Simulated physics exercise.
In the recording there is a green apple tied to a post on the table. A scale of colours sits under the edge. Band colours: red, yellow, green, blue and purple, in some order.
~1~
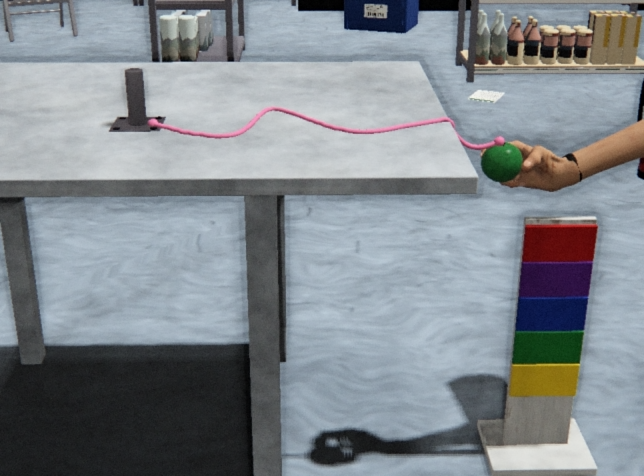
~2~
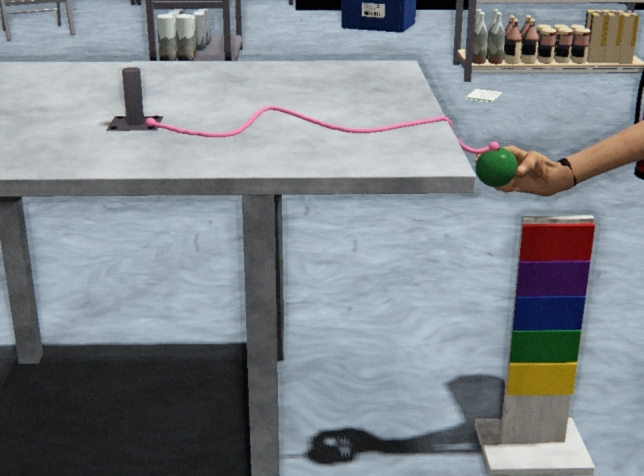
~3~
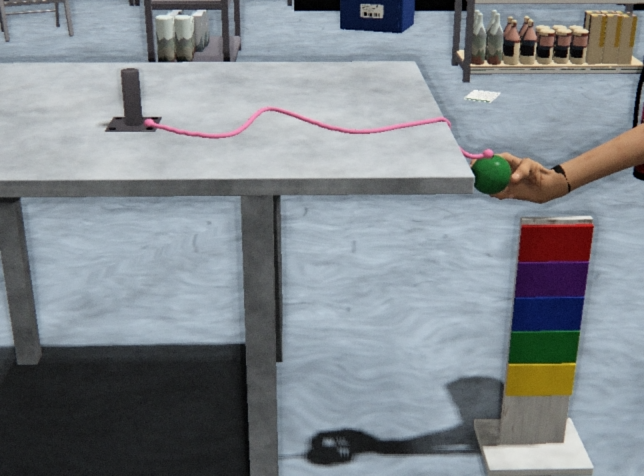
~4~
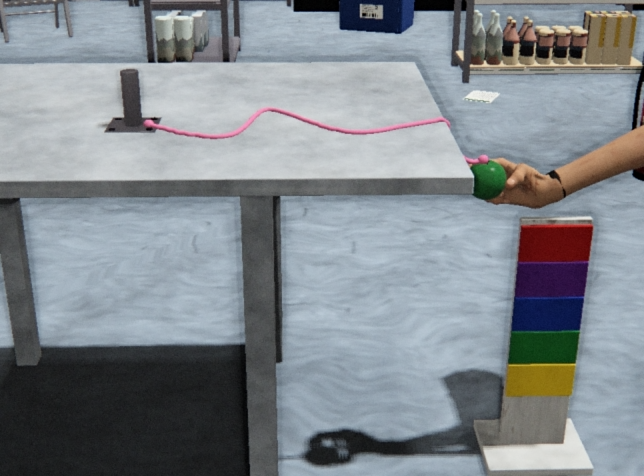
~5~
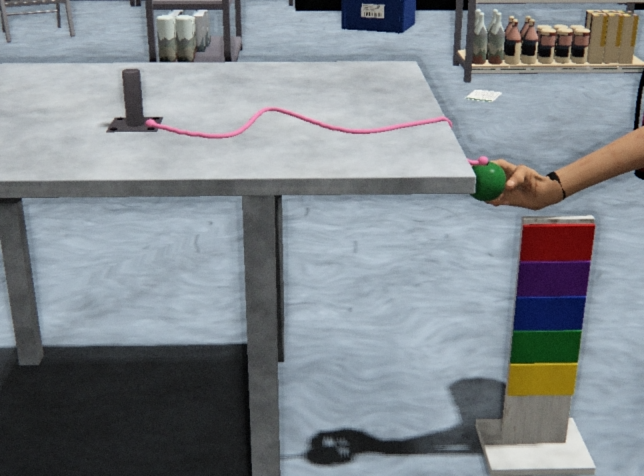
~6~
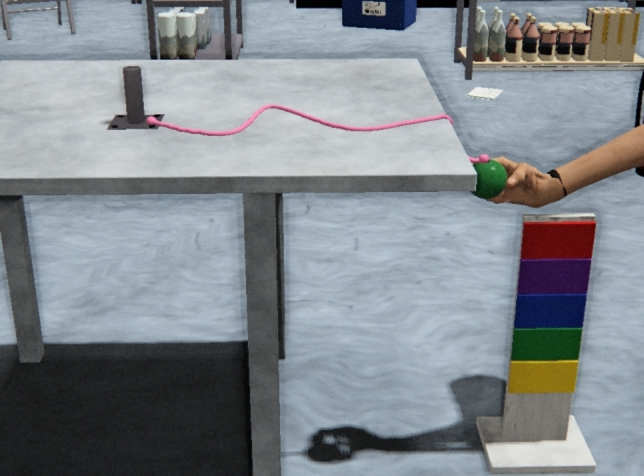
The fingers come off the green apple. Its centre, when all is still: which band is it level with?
It is level with the blue band.
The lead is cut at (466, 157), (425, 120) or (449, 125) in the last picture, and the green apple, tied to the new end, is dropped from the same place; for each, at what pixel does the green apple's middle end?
Close to (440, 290) first, close to (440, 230) next, and close to (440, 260) last.
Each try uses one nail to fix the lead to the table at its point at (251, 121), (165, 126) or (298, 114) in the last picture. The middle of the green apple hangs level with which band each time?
For the first place it's purple, for the second blue, and for the third red.
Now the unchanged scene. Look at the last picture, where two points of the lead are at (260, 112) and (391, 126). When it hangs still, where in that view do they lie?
First: (328, 118). Second: (446, 173).
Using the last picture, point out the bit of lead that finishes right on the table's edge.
It lies at about (340, 127).
A little later, apple near (474, 280); level with purple.
Next, apple near (423, 304); level with blue.
Later still, apple near (449, 309); level with blue.
When it is over, apple near (439, 311); level with blue. The blue one.
